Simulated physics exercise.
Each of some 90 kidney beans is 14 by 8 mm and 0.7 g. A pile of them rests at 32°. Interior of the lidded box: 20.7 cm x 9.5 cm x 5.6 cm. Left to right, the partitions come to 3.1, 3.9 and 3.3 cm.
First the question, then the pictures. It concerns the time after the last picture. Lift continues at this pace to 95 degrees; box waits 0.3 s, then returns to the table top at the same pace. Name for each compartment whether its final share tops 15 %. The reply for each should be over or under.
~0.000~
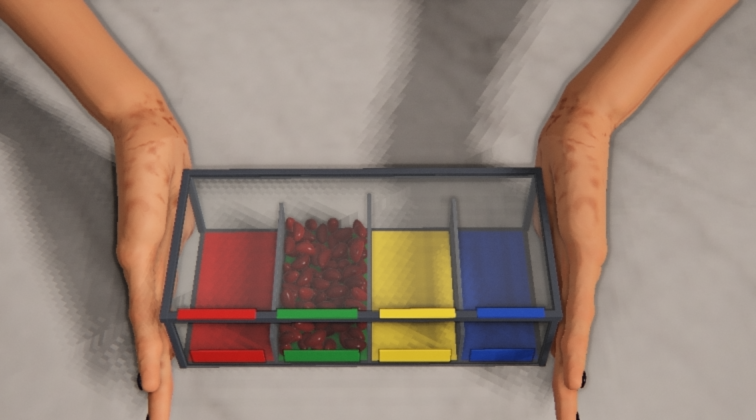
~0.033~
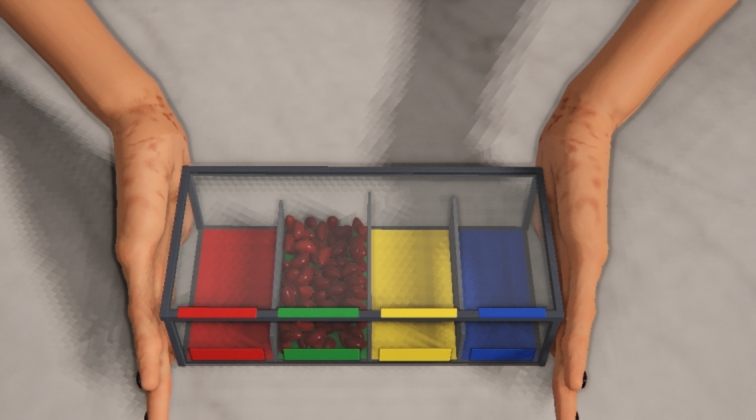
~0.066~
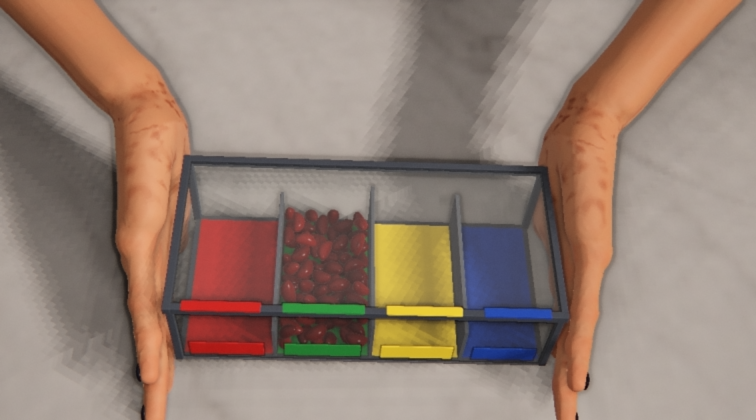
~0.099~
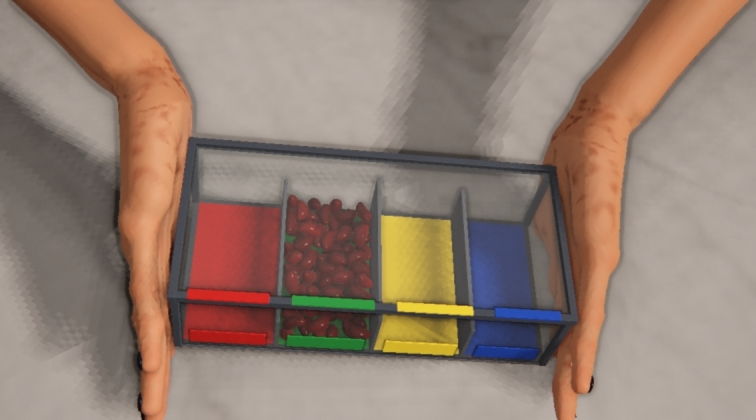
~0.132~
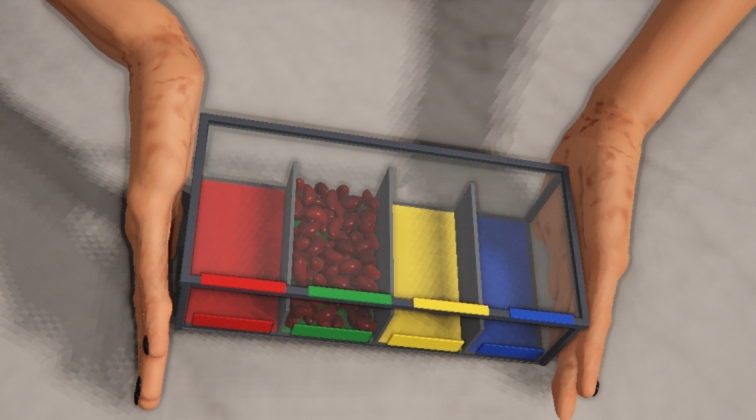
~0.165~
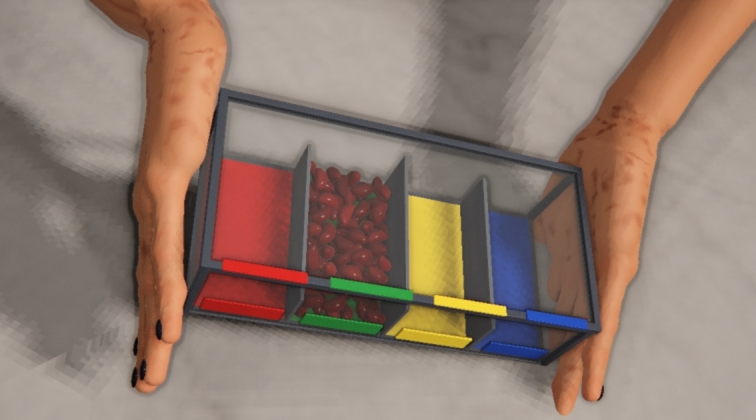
For red it is under, for blue it is over, for green it is over, for yellow it is under.
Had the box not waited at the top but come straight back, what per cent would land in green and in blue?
Then green keeps 60% and blue keeps 30%.
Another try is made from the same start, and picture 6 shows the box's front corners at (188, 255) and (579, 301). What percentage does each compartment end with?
You'd see red at 0 percent, blue at 35, green at 60 and yellow at 5 percent.
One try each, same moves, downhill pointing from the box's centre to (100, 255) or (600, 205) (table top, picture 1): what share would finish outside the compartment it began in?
I'd put it at about 70 per cent for the first tilt and about 55 per cent for the second.
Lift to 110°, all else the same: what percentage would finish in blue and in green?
Shares: Blue 50, green 45, in per cent.
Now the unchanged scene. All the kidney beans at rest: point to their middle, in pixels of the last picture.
(359, 318) or so.
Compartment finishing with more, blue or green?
Green.
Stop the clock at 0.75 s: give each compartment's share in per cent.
In per cent: Red 0, blue 25, green 60, yellow 15.
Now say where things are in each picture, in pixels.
Box tilt 0 degrees, front corners at (169, 314) and (554, 312); green 100 %, in the first picture.
Box tilt 1 degrees, front corners at (169, 312) and (555, 313), in the second picture.
Box tilt 4 degrees, front corners at (171, 305) and (560, 314), lowest corner right front, in the third picture.
Box tilt 8 degrees, front corners at (176, 293) and (569, 316), lowest corner right front, in the fourth picture.
Box tilt 15 degrees, front corners at (189, 277) and (581, 320), lowest corner right front, in the fifth picture.
Box tilt 22 degrees, front corners at (209, 262) and (592, 325), lowest corner right front; green 100 %. The box's pace is about 205 degrees a second, in the sixth picture.
After 0.75 s, tilt 95 degrees; blue 25 %, green 60 %, yellow 15 %.
After 1.14 s, tilt 54 degrees; blue 45 %, green 50 %, yellow 5 %.
After 1.62 s, tilt 0 degrees; blue 45 %, green 55 %.
By 2.1 s all is still; red 0 %, blue 45 %, green 55 %, yellow 0 %.
